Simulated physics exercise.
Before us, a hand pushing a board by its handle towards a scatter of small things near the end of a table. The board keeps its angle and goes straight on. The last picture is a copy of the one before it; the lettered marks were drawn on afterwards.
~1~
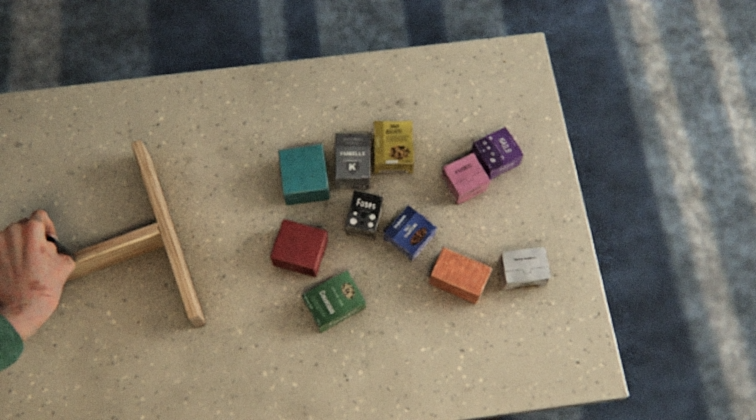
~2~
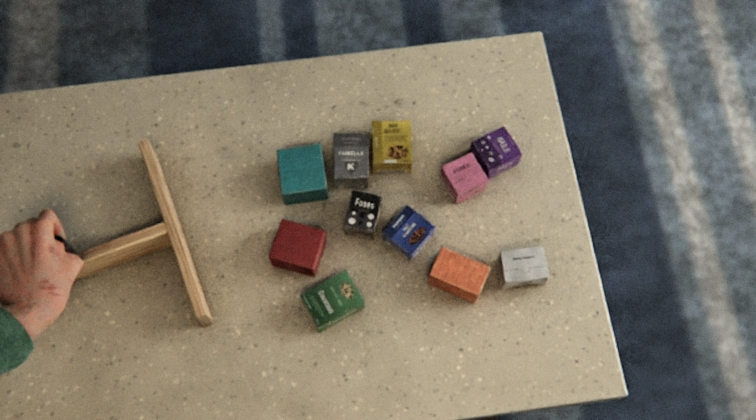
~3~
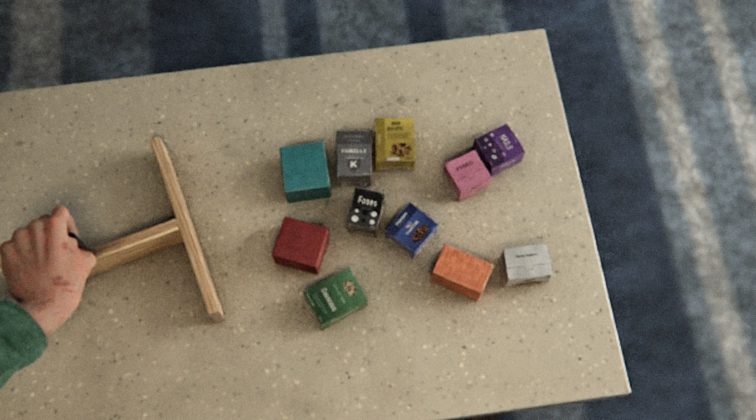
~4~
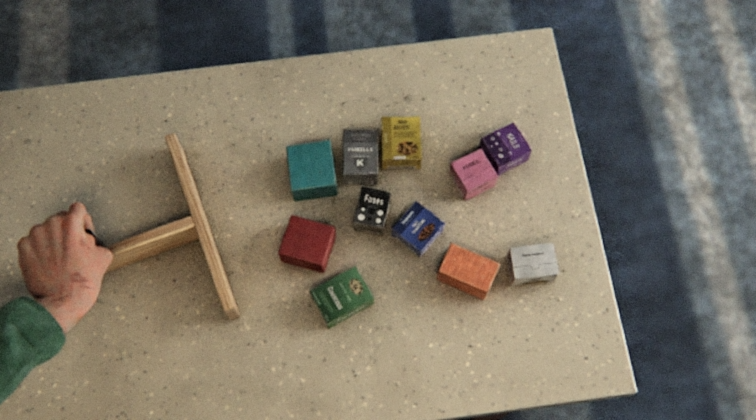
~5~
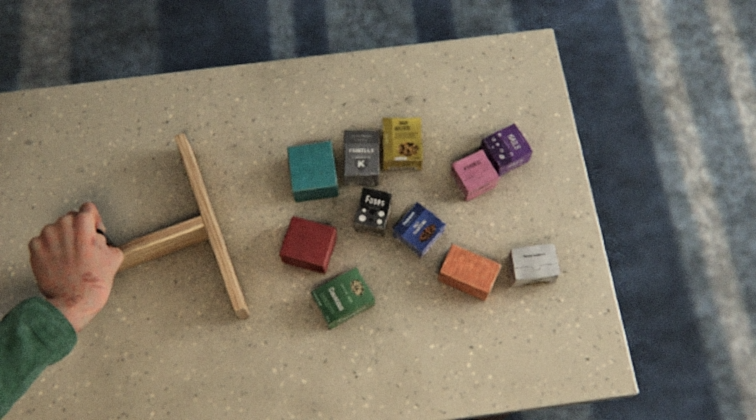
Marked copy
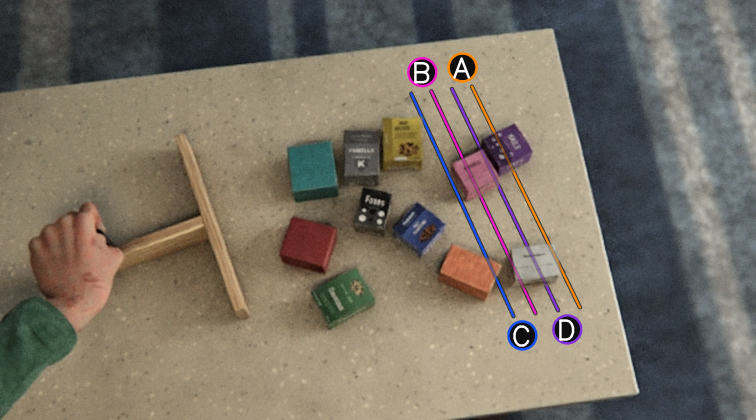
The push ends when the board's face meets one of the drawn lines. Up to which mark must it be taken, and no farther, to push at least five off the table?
As far as mark A.
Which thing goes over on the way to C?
It is the white box.
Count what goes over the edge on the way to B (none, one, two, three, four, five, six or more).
Two.
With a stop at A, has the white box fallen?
Yes.
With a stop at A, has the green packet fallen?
By then, no.
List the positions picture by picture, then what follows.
In the first frame, blue packet (410, 234); orange block (460, 276); grey packet (353, 161).
In the second frame, board (171, 225); red block (298, 248).
In the third frame, board (182, 222); turquoise block (306, 173).
In the fourth frame, board (198, 219); black box (373, 212).
In the fifth frame, board (208, 219); yellow packet (402, 144); pink box (474, 176); blue packet (419, 231).
On the marked copy, A at (523, 191); B at (481, 197); C at (460, 199); D at (503, 194).
Taking A. A third of the way, board (322, 204); yellow packet (408, 141); green packet (390, 293).
Two thirds of the way, board (436, 190); white box (603, 259); purple box (558, 141).
When it is over, board (525, 179); pink box over the edge; white box over the edge; six fallen.
As for the rest, B drops only two; C drops only one; D drops only four.
